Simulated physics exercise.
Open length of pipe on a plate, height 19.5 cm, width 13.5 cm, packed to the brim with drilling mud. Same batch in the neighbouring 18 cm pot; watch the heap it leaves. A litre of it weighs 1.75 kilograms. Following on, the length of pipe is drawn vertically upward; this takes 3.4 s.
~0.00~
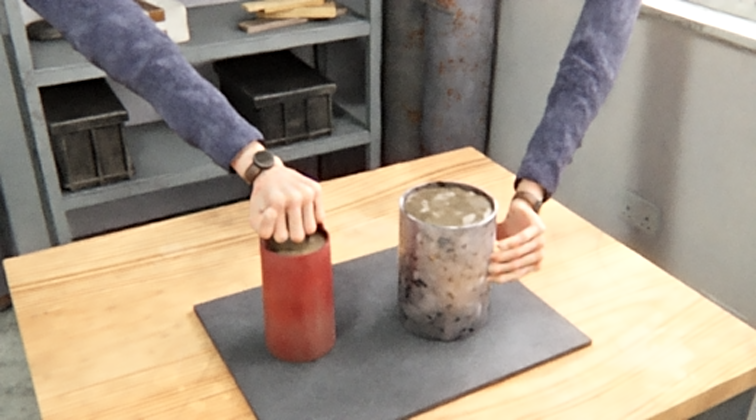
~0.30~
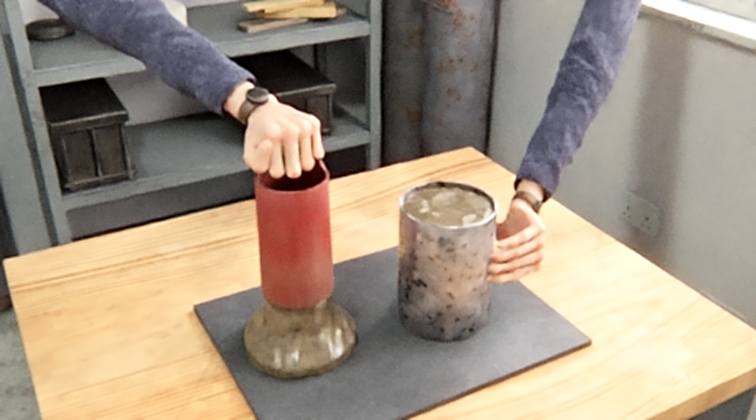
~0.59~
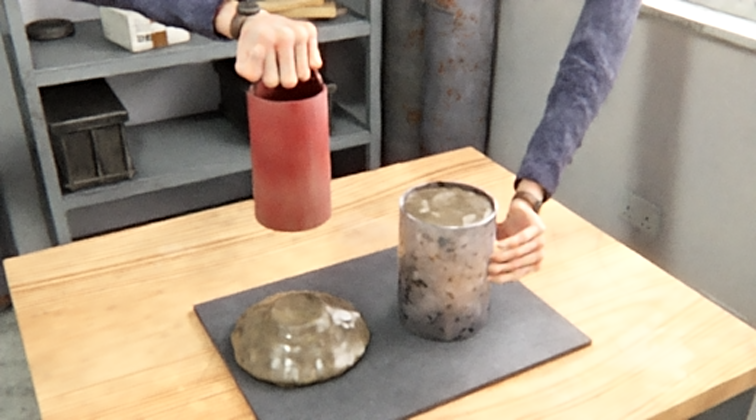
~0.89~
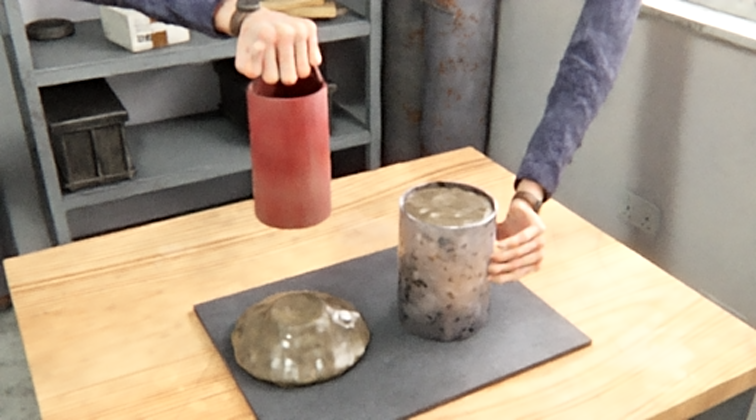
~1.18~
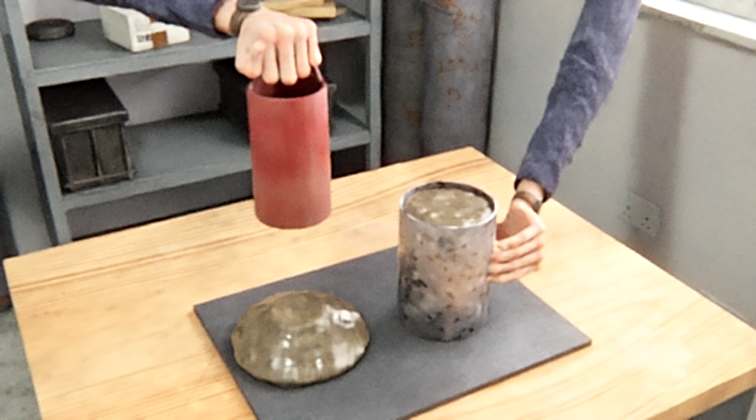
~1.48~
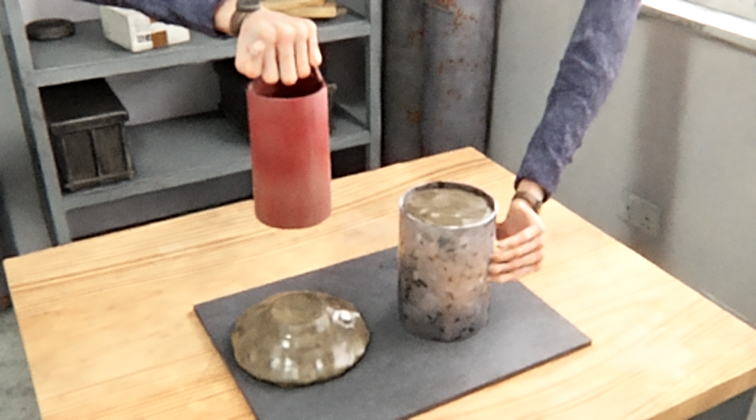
A person's hand lifted a red, open-ended pot straight up off a dark board, leaving a low, wide heap of brownish mud, while their other hand stayed beside the full, mottled pipe on the right.
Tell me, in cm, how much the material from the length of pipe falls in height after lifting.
It falls near 11 cm.
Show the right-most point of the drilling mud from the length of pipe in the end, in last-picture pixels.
(538, 323).
After 2.3 s, the length of pipe is up 4.3 cm; the drilling mud has come down 4.5 cm to 15 cm and is 24 cm wide.
After 3.2 s, the length of pipe is up 12 cm; the drilling mud has come down 11 cm to 8.2 cm and is 30 cm wide.
After 4.0 s, the length of pipe is up 20 cm; the drilling mud has come down 11 cm to 8.2 cm and is 30 cm wide.
After 5.0 s, the length of pipe is clear; the drilling mud has come down 11 cm to 8.2 cm and is 30 cm wide.
After 5.5 s, at rest, the length of pipe is clear; the drilling mud has come down 11 cm to 8.1 cm and is 30 cm wide.
